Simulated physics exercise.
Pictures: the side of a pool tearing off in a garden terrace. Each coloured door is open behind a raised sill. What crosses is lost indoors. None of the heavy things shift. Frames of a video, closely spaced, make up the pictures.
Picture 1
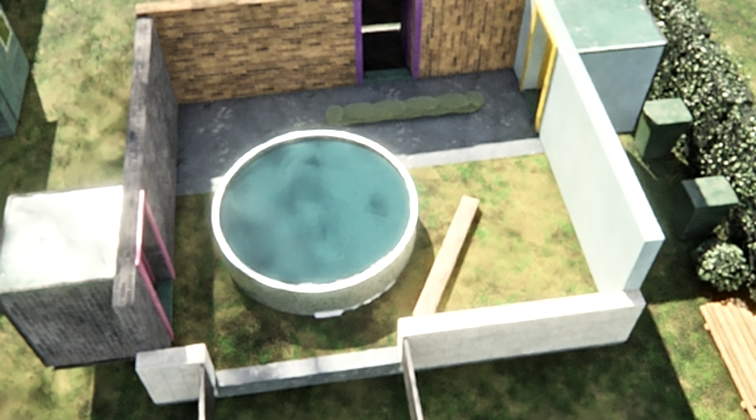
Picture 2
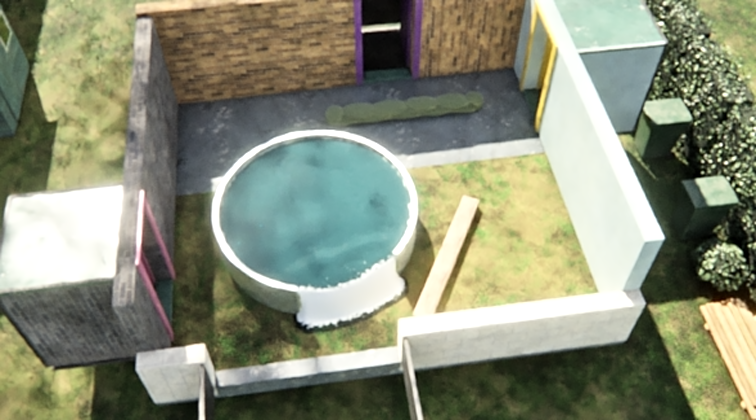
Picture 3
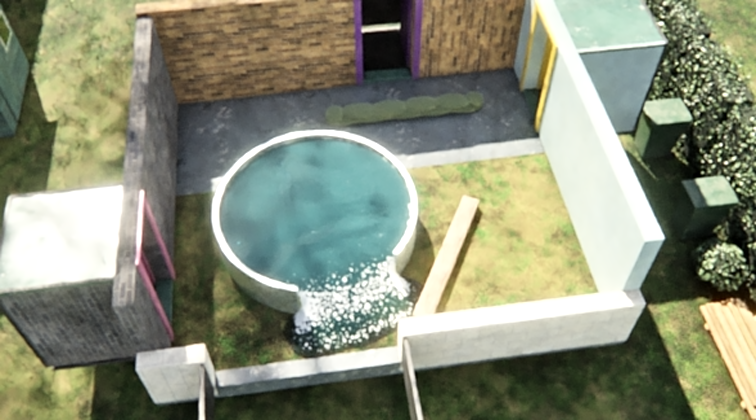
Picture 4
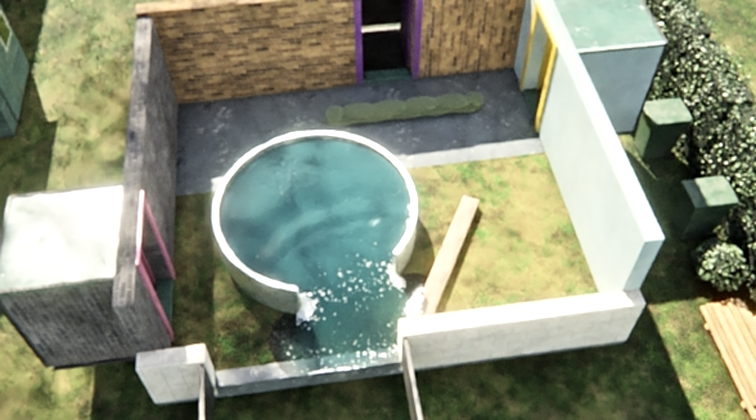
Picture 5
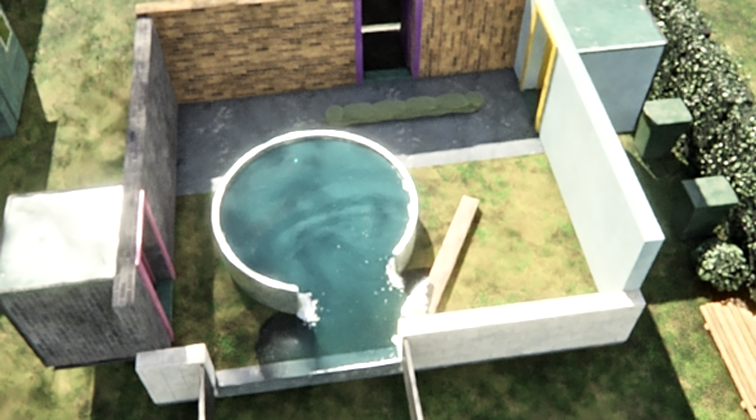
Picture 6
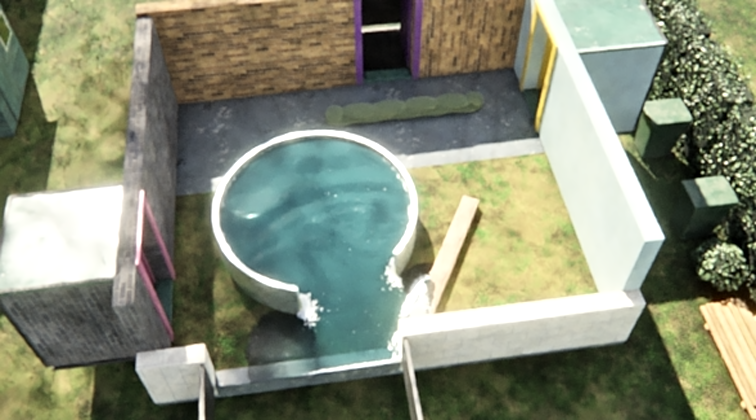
A round pool's front side tears open and water pours out toward the low wall.
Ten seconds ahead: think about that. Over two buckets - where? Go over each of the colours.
Purple door under or at two; pink door under or at two; yellow door under or at two.
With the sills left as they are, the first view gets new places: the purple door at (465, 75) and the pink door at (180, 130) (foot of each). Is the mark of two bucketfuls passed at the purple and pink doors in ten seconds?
As I see it, the purple one remains short of it; the pink one remains short of it.
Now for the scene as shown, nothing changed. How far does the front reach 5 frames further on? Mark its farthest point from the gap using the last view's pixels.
Approximate pixel: (536, 327).
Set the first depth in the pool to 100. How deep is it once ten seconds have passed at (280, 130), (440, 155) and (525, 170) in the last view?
I'd say around 2 per cent, then 8 per cent, then 6 per cent.
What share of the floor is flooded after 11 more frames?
About 20 per cent.
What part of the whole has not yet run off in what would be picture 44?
52 %.
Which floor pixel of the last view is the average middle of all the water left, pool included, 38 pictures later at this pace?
Point: (371, 240).
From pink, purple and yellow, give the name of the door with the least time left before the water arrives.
It's the yellow door.
A moment on, water covers 15 % of the floor; the purple door not reached, the pink door not reached, the yellow door not reached.
Next, water covers 20 % of the floor; the purple door not reached, the pink door not reached, the yellow door not reached.
Then, water covers 30 % of the floor; the purple door not reached, the pink door not reached, the yellow door not reached.
Later, water covers 50 % of the floor; the purple door not reached, the pink door not reached, the yellow door wet at the sill, nothing in.
In the end, water covers 70 % of the floor; the purple door not reached, the pink door wet at the sill, nothing in, the yellow door wet at the sill, nothing in.
